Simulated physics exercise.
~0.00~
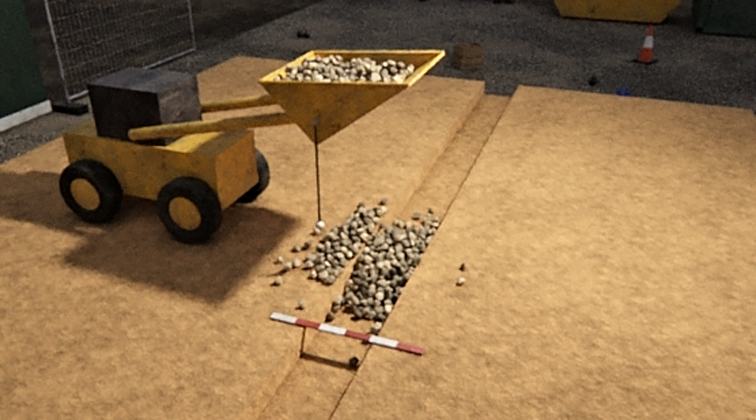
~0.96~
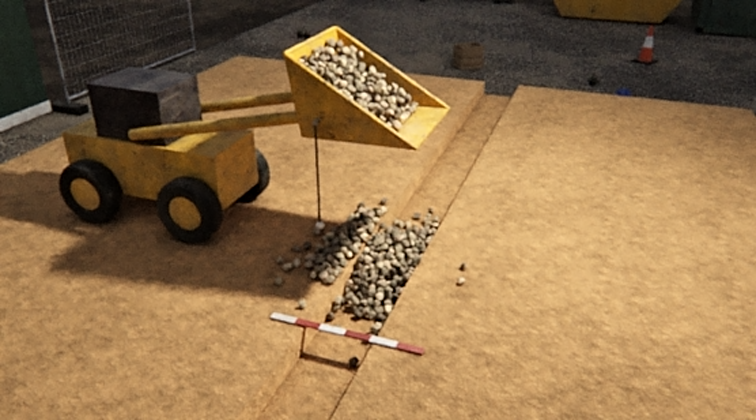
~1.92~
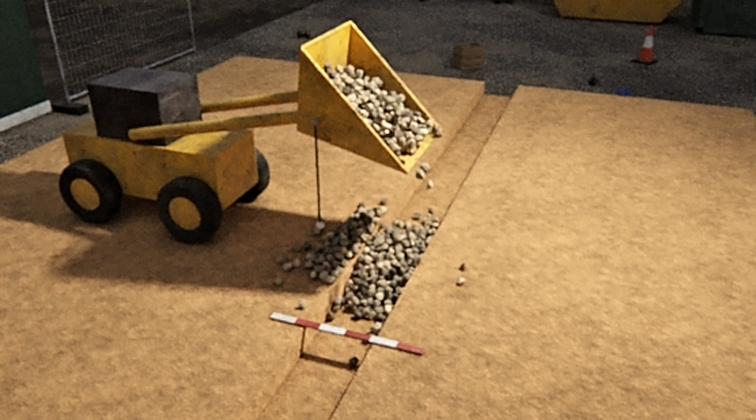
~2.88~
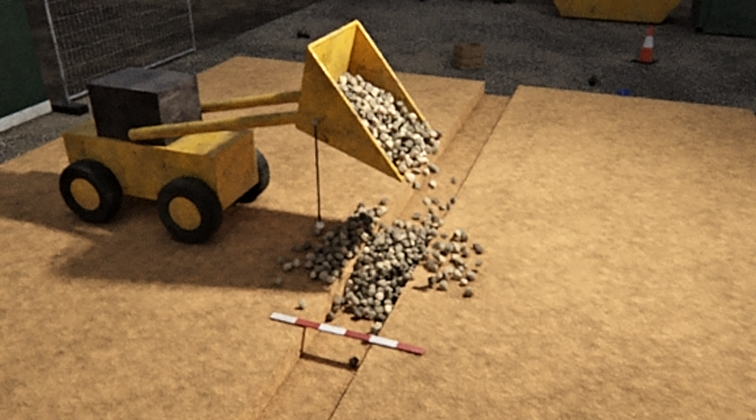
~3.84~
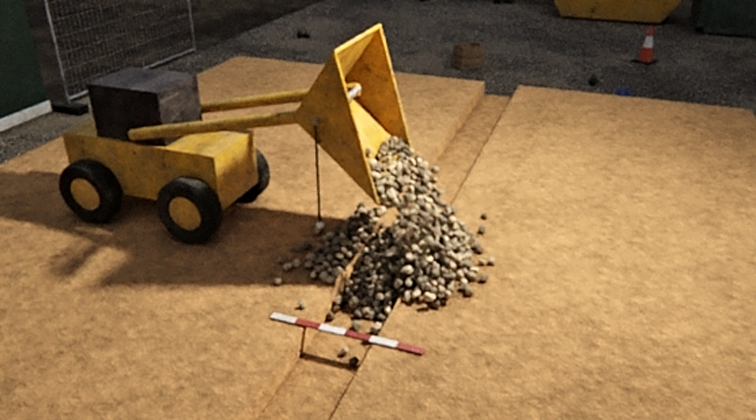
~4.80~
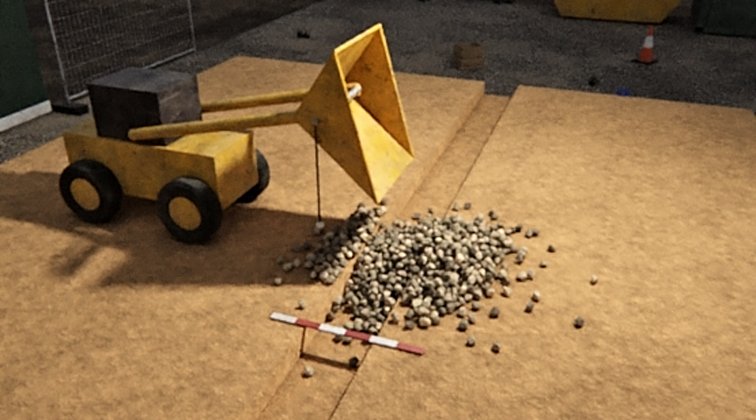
A yellow loader's raised bucket tips forward in stages, first spilling a few stones, then pouring its whole load over the heap lying at a narrow trench. The stones spread mostly to the right beyond the trench, and the emptied bucket stays tilted above them.
